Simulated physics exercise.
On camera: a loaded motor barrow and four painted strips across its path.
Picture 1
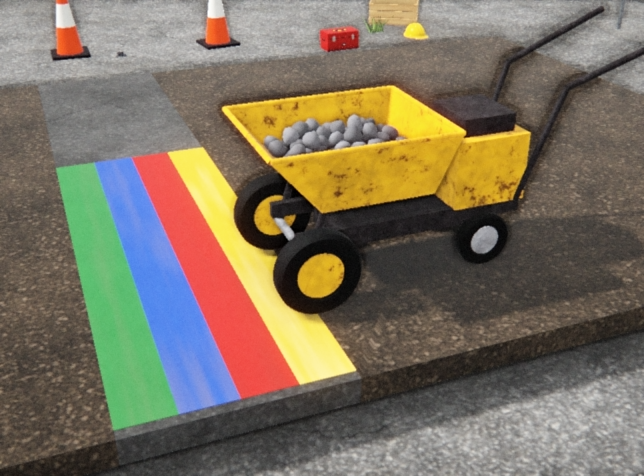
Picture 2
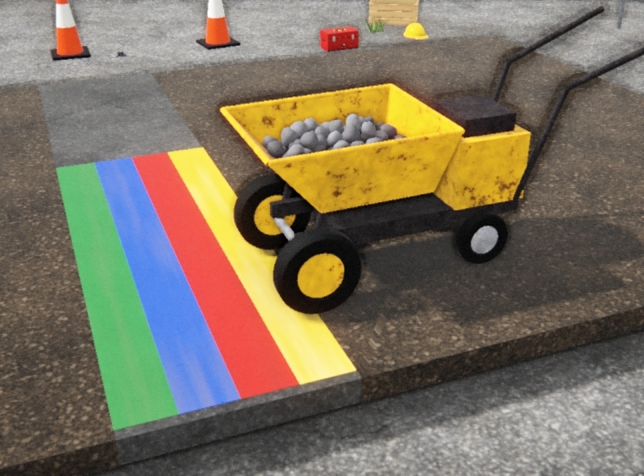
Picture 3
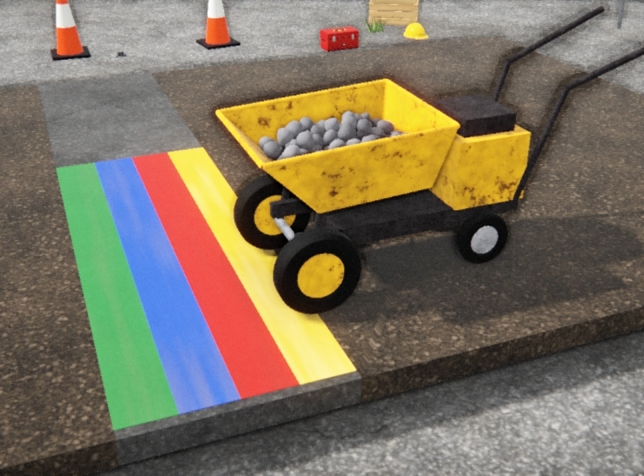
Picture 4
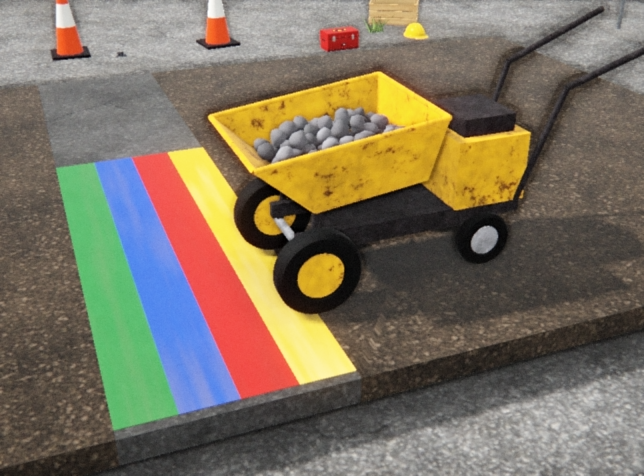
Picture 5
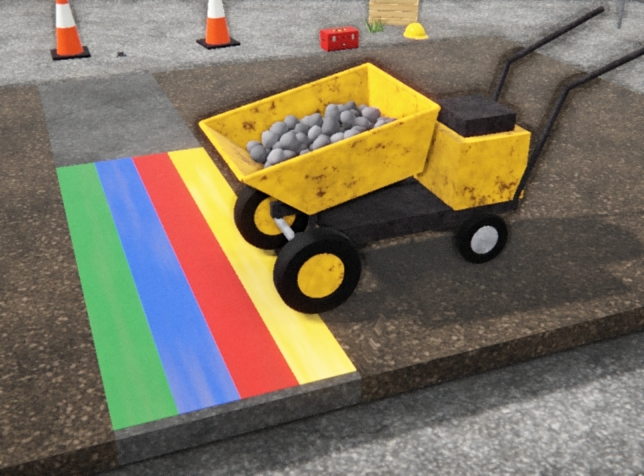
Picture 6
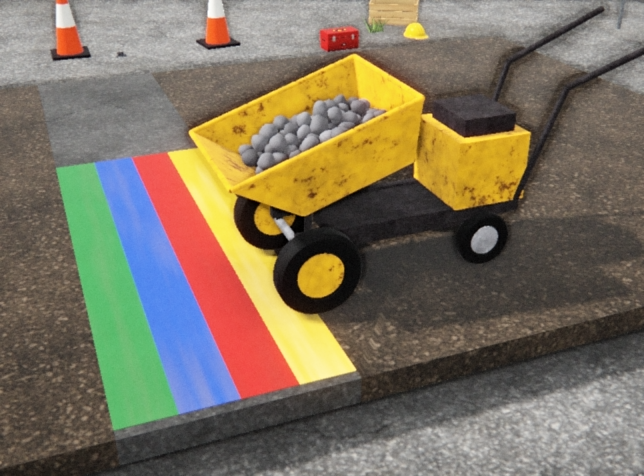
On a patch of brown pavement, a yellow barrow loaded with round grey stones stood beside green, blue, red and yellow stripes, and its skip slowly tilted forward to the left while the wheels stayed still.
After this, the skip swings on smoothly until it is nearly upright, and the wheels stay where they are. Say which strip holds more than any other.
The heap favours the green strip.
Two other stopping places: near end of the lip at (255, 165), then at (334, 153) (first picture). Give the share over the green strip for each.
The first gives 40 %, the second 10 %.
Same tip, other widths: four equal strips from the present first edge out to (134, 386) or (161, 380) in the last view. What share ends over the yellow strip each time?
Roughly 0 per cent, and 0 per cent.
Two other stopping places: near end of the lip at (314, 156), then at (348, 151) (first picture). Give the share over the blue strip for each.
Near 40 % and 30 %.
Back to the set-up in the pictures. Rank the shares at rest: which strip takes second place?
It is that blue strip.
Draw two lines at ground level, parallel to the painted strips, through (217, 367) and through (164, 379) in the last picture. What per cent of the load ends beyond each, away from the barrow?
In turn 70 and 50 in a hundred.
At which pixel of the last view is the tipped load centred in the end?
At about (122, 300).
Just after the last frame, skip tipped steeply; every one in the skip.
A moment on, skip tipped right over; the larger part in the skip; about a tenth over the blue strip; roughly a quarter over the green strip.
Further on, skip tipped right over; roughly a third in the skip; roughly a quarter over the blue strip; roughly a third over the green strip; about a tenth off the paint.
When it is over, skip tipped right over; roughly a third in the skip; not one over the yellow strip; not one over the red strip; roughly a quarter over the blue strip; roughly a third over the green strip; about a tenth off the paint.
